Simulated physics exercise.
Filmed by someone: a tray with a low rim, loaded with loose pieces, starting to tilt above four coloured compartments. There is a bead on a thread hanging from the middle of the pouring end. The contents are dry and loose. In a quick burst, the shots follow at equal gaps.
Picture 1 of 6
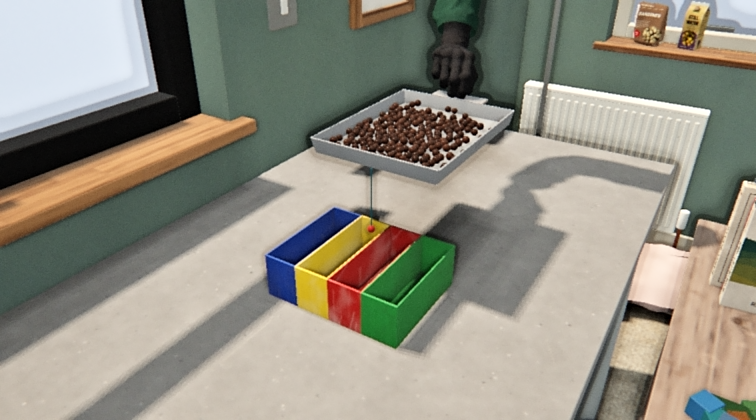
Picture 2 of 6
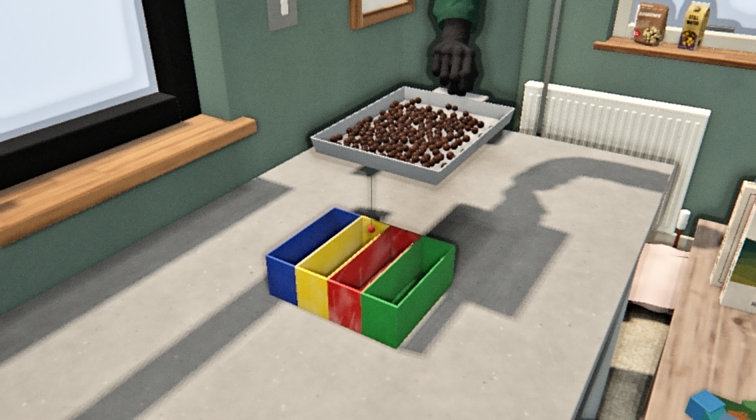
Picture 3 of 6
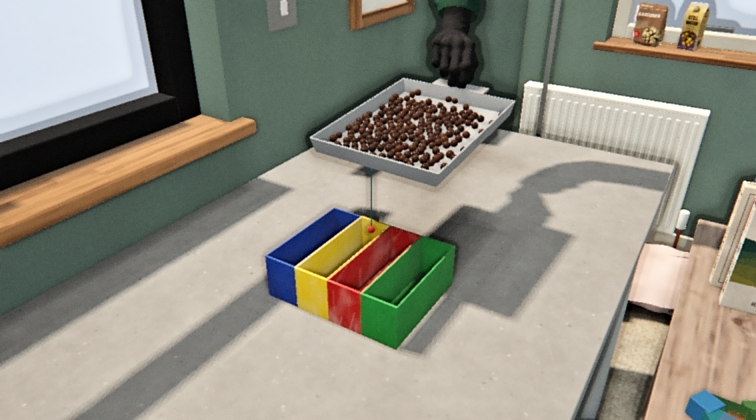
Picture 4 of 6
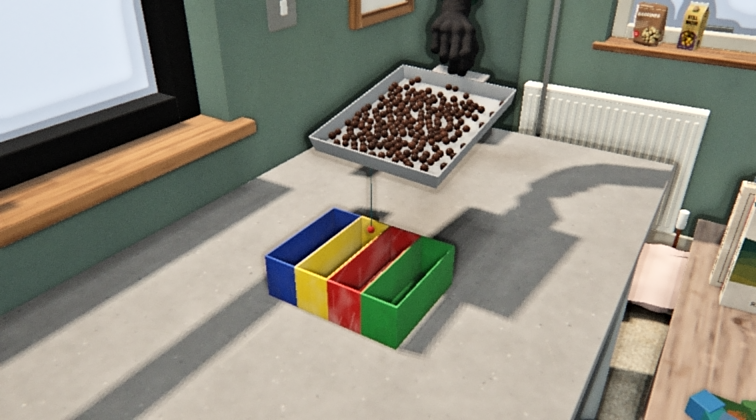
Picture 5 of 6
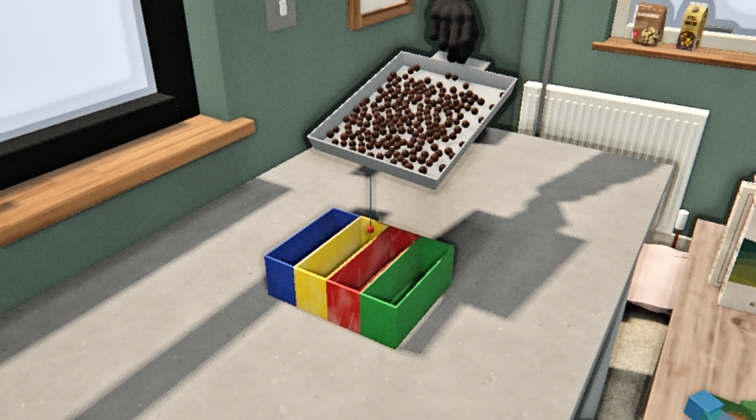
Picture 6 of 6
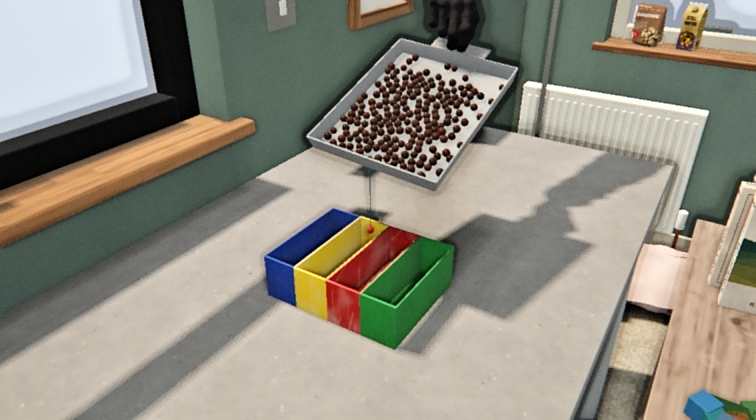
A gloved hand gradually tilts a tray of chocolate balls above four coloured compartments.
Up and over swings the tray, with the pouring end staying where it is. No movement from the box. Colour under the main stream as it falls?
Green, I would say.
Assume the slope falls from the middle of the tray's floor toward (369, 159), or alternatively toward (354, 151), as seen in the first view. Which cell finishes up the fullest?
So the first one goes to the blue cell and the second to blue.
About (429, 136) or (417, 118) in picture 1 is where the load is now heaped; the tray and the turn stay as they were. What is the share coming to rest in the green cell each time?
Roughly 40 and 50 percent, in that order.
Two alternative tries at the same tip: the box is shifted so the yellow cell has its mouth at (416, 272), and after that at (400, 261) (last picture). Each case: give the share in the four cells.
First case: Some 80 %; second case: Some 90 %.
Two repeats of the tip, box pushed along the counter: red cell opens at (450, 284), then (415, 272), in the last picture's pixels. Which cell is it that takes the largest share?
First place: Yellow; second place: The cell in red.
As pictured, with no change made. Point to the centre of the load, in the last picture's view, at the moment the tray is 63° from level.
I'd mark the middle close to (397, 152).
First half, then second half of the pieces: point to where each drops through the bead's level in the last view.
About (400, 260) to begin with, then about (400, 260).
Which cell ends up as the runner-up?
That would be the red cell.
Soon after the last picture, tray tipped steeply; nearly all on the tray; a small part falling or outside the box.
A little later, tray tipped past a quarter turn; about a quarter on the tray; about a quarter in the green cell; about a quarter in the red cell; a small part in the yellow cell; a stray few in the blue cell; about a third falling or outside the box.
Later still, tray tipped past a quarter turn; about half in the green cell; about a quarter in the red cell; a small part in the yellow cell; a stray few in the blue cell; about a quarter falling or outside the box.
By the end, tray tipped past a quarter turn; about half in the green cell; about a quarter in the red cell; a small part in the yellow cell; a stray few in the blue cell; about a quarter outside the box.
